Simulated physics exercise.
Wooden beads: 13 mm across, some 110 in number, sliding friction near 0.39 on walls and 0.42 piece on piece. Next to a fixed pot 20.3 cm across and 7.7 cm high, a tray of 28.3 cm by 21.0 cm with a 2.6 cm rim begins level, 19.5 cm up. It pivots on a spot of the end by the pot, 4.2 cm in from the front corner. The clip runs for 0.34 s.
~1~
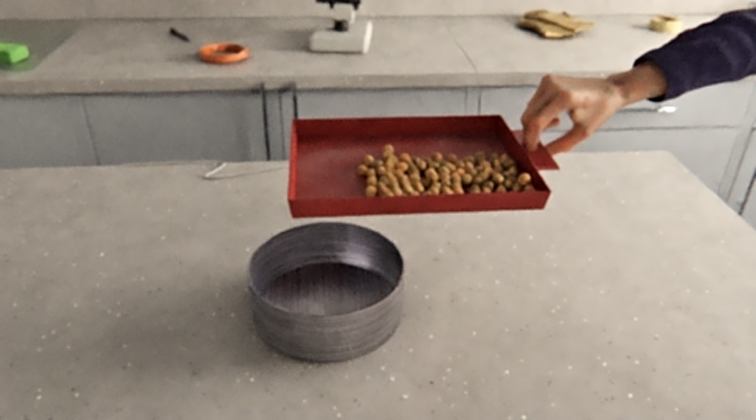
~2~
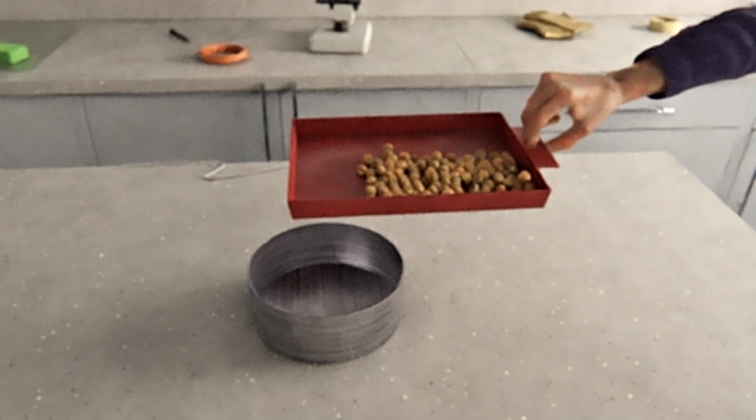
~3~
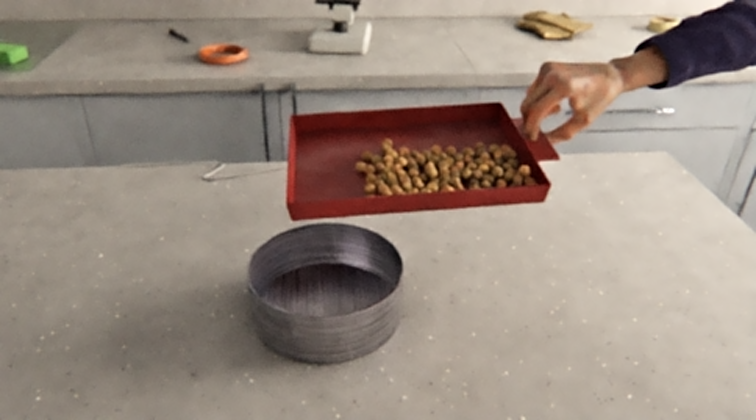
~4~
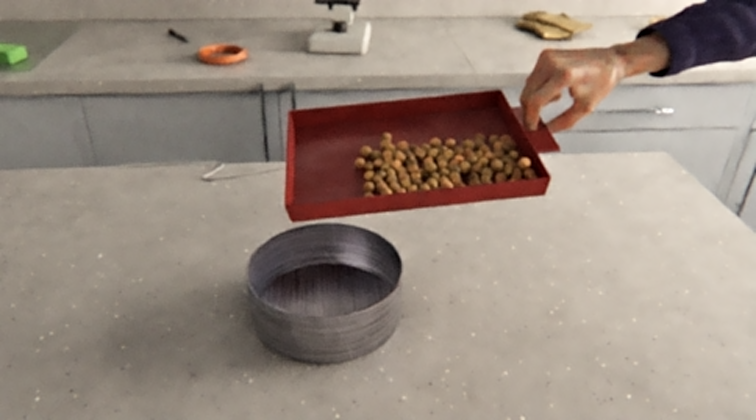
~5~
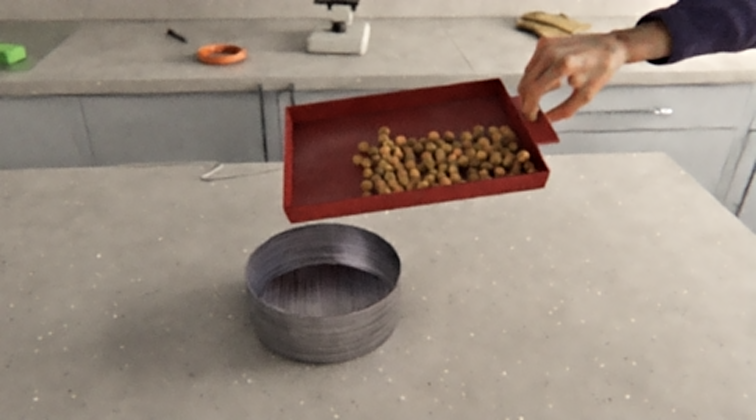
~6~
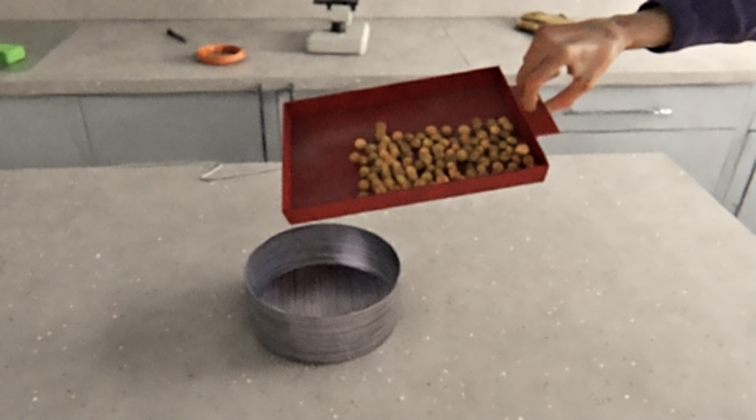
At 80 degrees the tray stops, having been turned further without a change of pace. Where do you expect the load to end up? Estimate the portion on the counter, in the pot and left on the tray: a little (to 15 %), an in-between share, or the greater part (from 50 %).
Counter: The greater part; pot: A little; left on the tray: An in-between share.
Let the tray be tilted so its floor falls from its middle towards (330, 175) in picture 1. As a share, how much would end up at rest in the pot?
Near 0 percent, give or take.
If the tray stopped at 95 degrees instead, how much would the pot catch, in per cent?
About 15 in a hundred would end up in the pot.
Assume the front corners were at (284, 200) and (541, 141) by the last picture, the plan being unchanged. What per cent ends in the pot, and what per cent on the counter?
The pot gets 0 and the counter 0.
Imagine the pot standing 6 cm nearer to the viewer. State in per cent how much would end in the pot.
Estimated share: Around 65 in a hundred.
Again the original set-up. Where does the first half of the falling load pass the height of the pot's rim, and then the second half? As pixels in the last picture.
Roughly (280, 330) to begin with, later roughly (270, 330).
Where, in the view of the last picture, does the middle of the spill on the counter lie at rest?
(220, 407), roughly.
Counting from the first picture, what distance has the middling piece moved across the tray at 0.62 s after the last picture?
Around 6 centimetres.
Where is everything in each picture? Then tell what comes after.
In the first frame, tray tilt 0 degrees, front corners at (292, 198) and (547, 190); middle of the pieces at (444, 178); pot at (327, 264).
In the second frame, tray tilt 1 degrees, front corners at (291, 199) and (547, 188); middle of the pieces at (444, 177).
In the third frame, tray tilt 4 degrees, front corners at (290, 201) and (547, 183), lowest corner left front; middle of the pieces at (444, 173).
In the fourth frame, tray tilt 7 degrees, front corners at (289, 203) and (546, 176), lowest corner left front; middle of the pieces at (443, 167).
In the fifth frame, tray tilt 11 degrees, front corners at (287, 206) and (545, 170), lowest corner left front; middle of the pieces at (441, 162).
In the sixth frame, tray tilt 14 degrees, front corners at (286, 208) and (545, 163), lowest corner left front; middle of the pieces at (439, 157); pot at (324, 265).
Then, 0.62 s after the last picture, tilt 45 degrees; the tray holds 100 %, the pot 0 %.
Then, 1.03 s after the last picture, tilt 66 degrees; the tray holds 100 %, the pot 0 %.
Then, 1.52 s after the last picture, tilt 80 degrees; the tray holds 100 %, the pot 0 %.
In the end, counter 70 %, pot 0 %, tray 25 %.
